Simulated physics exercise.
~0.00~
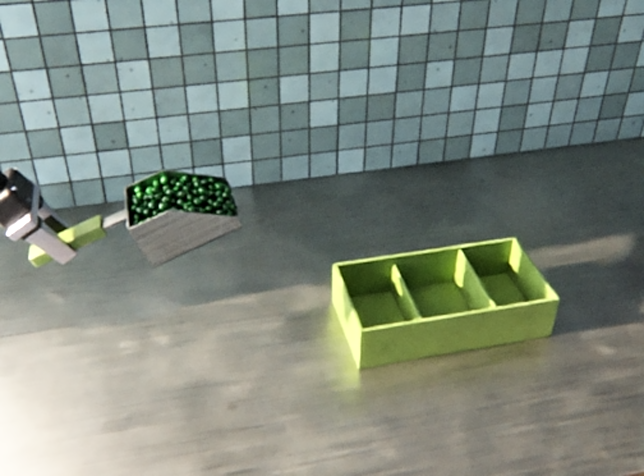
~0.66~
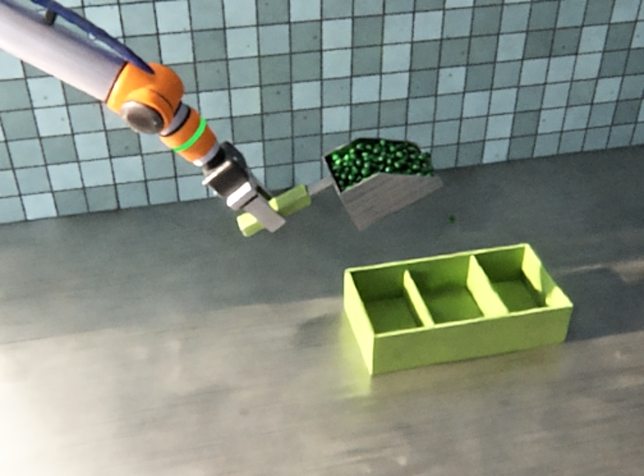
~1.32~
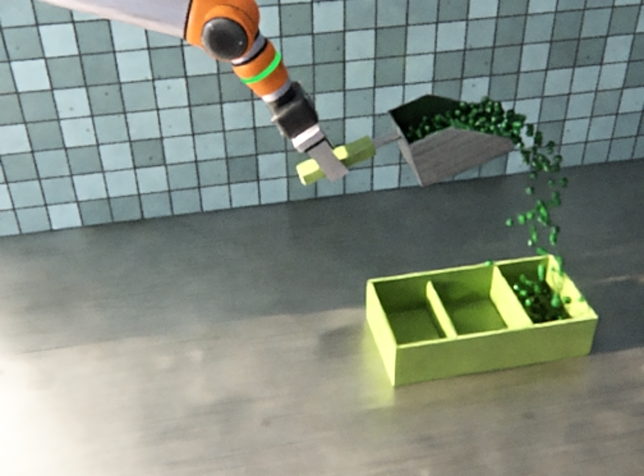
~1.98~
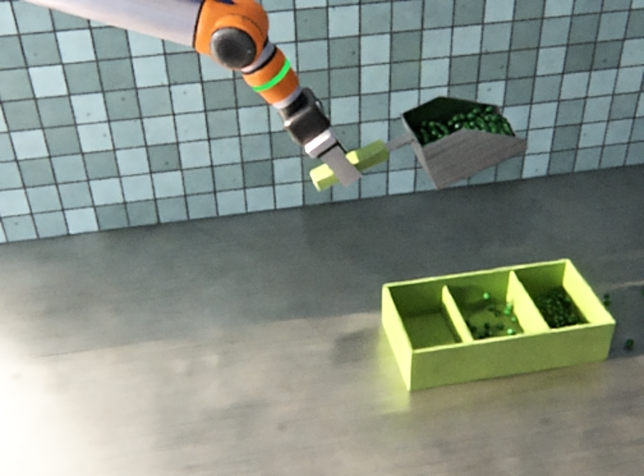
A robotic arm with orange joints carries a gray scoop heaped with small green beads to the right, over a counter against a tiled wall. A lime-green box with three compartments sits below. The arm rises and brings the scoop near the box's right end, then tips it forward so beads stream over the front edge, mostly into the right compartment. The scoop tilts back and the pouring stops. Many beads remain in the scoop, while others lie in the right compartment, fewer in the middle one, and a few on the counter beside the box.
